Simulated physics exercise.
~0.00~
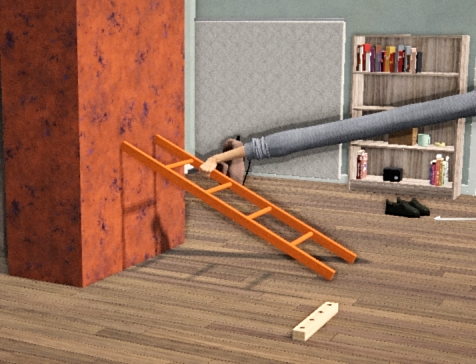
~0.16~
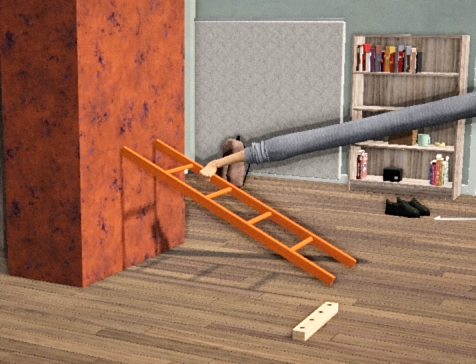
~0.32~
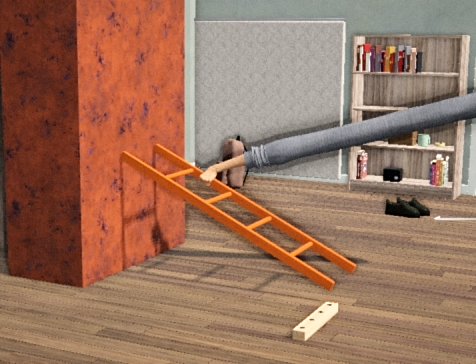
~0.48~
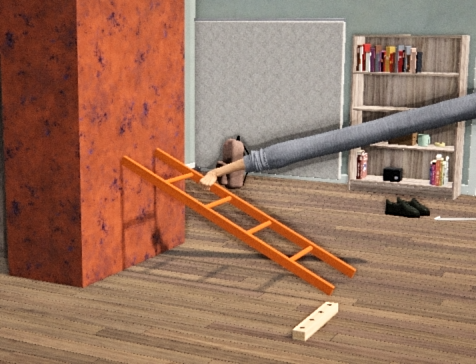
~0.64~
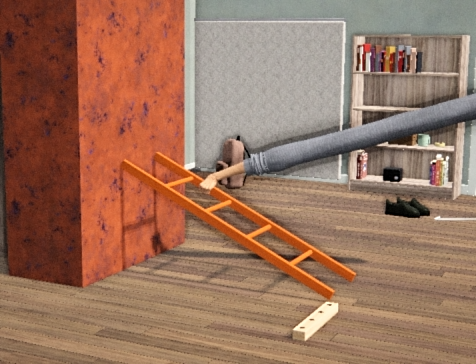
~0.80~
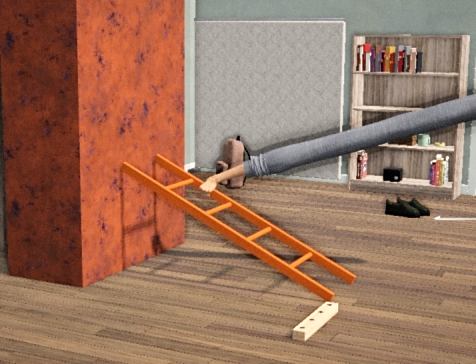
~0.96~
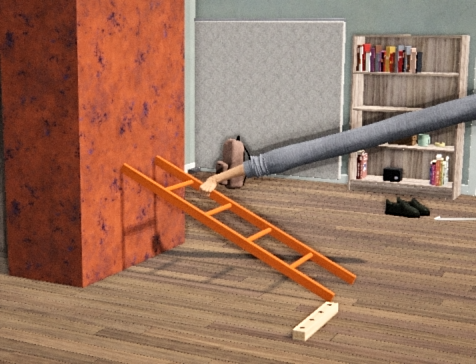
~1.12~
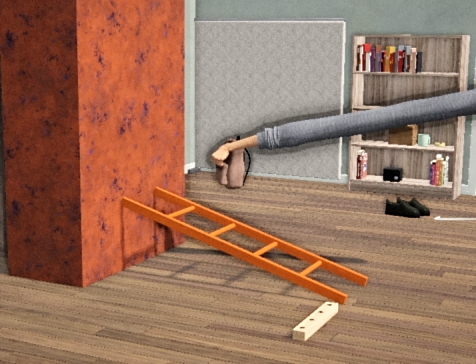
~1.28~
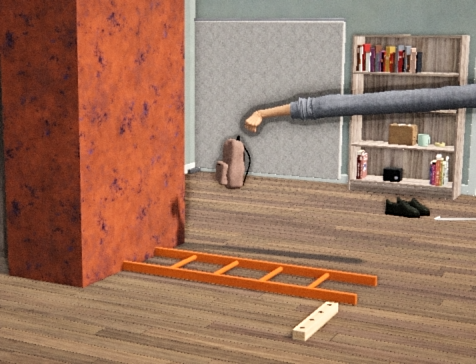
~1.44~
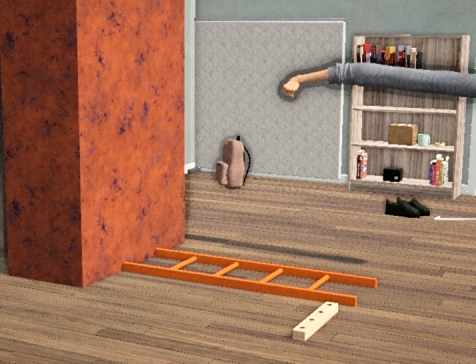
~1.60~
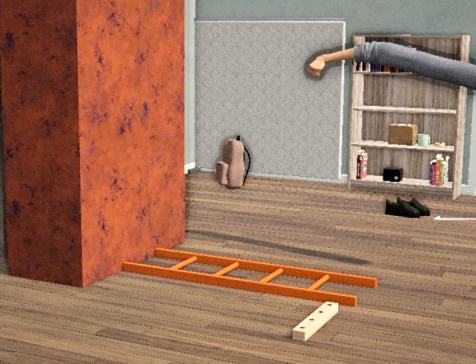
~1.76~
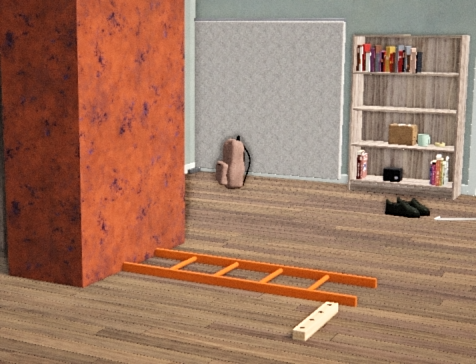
The clip opens with a hand holding an orange, ladder-like rack at a slant against a tall, mottled rust-red cupboard, while a pale wooden batten lies on the floor nearby. The gray-sleeved arm, reaching in from the right, eases the rack slightly lower, and its foot settles close to the batten. The hand then lets go and draws back. Unsupported, the rack slides down the cupboard, its feet slipping out to the right past the batten's far side. It drops flat onto the floorboards and lies still as the arm withdraws out of view, with the batten unmoved.
